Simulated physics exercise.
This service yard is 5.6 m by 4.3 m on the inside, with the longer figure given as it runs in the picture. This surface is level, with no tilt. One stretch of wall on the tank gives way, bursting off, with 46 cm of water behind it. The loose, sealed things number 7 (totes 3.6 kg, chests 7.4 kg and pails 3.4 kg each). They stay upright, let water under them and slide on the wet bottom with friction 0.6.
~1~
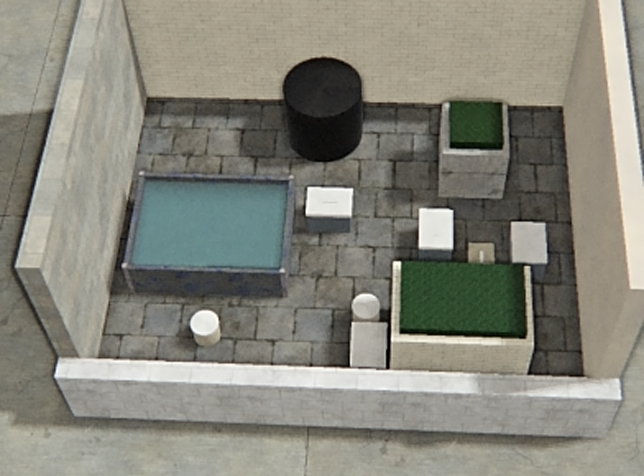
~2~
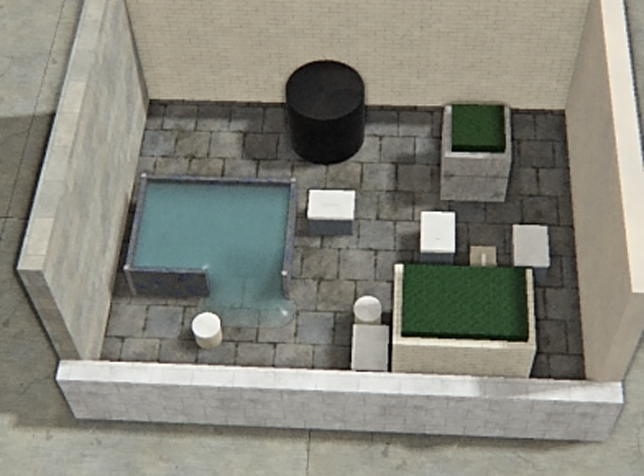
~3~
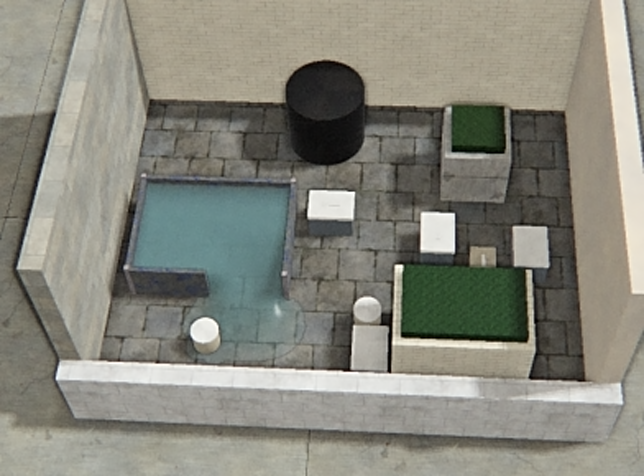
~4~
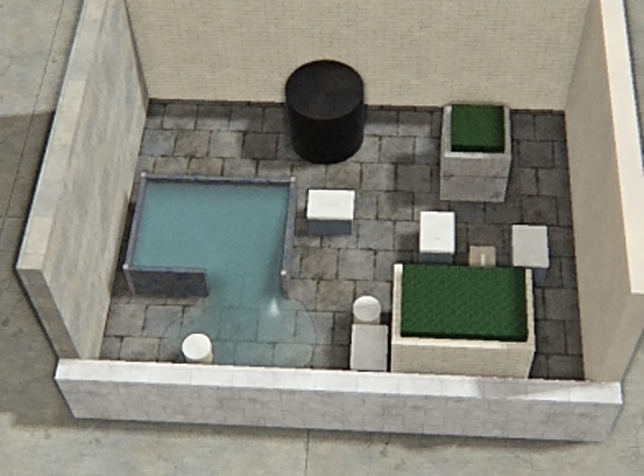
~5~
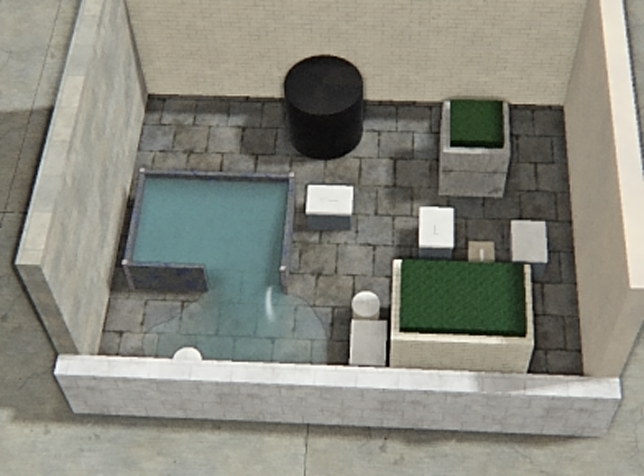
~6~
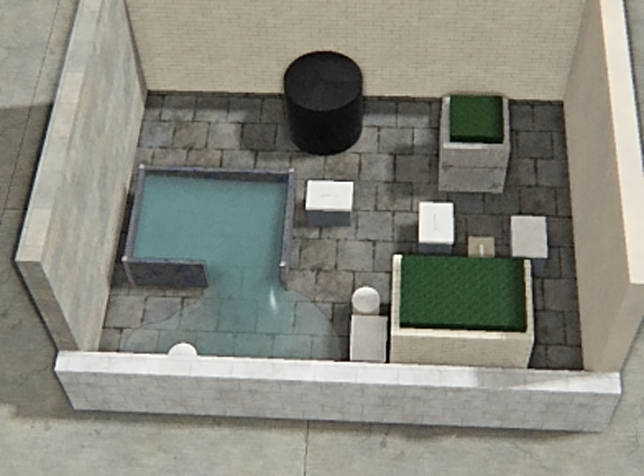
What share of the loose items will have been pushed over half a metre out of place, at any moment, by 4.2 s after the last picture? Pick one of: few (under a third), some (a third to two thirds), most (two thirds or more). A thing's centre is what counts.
Some.
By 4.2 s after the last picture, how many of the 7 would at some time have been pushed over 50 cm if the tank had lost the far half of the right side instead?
That would give 3.
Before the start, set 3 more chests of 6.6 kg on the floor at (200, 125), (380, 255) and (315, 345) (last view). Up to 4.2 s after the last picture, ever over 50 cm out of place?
Answers in order are does not cross, crosses the line and crosses the line.
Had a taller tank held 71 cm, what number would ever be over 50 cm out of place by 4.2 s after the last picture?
5.
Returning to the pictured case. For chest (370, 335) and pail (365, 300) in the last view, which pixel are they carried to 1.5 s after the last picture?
About (359, 295) for the first and (349, 270) for the second.
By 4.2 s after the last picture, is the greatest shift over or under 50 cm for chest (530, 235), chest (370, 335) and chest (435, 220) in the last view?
Listed in sequence: Lower; higher; lower for the last.
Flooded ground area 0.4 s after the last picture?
About 5.0 m2.
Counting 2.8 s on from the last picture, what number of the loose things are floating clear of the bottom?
The count is 2.
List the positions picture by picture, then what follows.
A pail at (204, 323), on the bottom; a tote at (482, 257) rests on the ground; water covers 2.4 m2; 0 of 7 have shifted, in the first frame.
A pail at (206, 325) rests on the ground; a tote at (484, 260), on the bottom; water covers 2.8 m2; 0 of 7 have shifted, in the second frame.
A pail at (204, 330), on the bottom, 7 cm from its start; a tote at (483, 261) rests on the ground; water covers 3.3 m2; 1 of 7 have shifted, in the third frame.
A pail at (197, 346), on the bottom, 30 cm from its start; a tote at (483, 261) rests on the ground; 4.0 m2 under water; 1 of 7 have shifted, in the fourth frame.
A pail at (187, 360), on the bottom, 54 cm from its start; a tote at (482, 256), on the bottom; 4.4 m2 under water; 1 of 7 have shifted, in the fifth frame.
A pail at (182, 356), on the bottom, 57 cm from its start; a tote at (482, 251), on the bottom; 4.8 m2 under water; 1 of 7 have shifted, in the sixth frame.
Then, 0.4 s after the last picture 1 of 7 are over 50 cm from their spots; 1 afloat.
Then, 1.5 s after the last picture 2 of 7 are over 50 cm from their spots; 2 afloat.
Then, 2.8 s after the last picture 3 of 7 are over 50 cm from their spots; 2 afloat.
Then, 4.2 s after the last picture 4 of 7 are over 50 cm from their spots, and 4 have been at some point; 3 afloat.
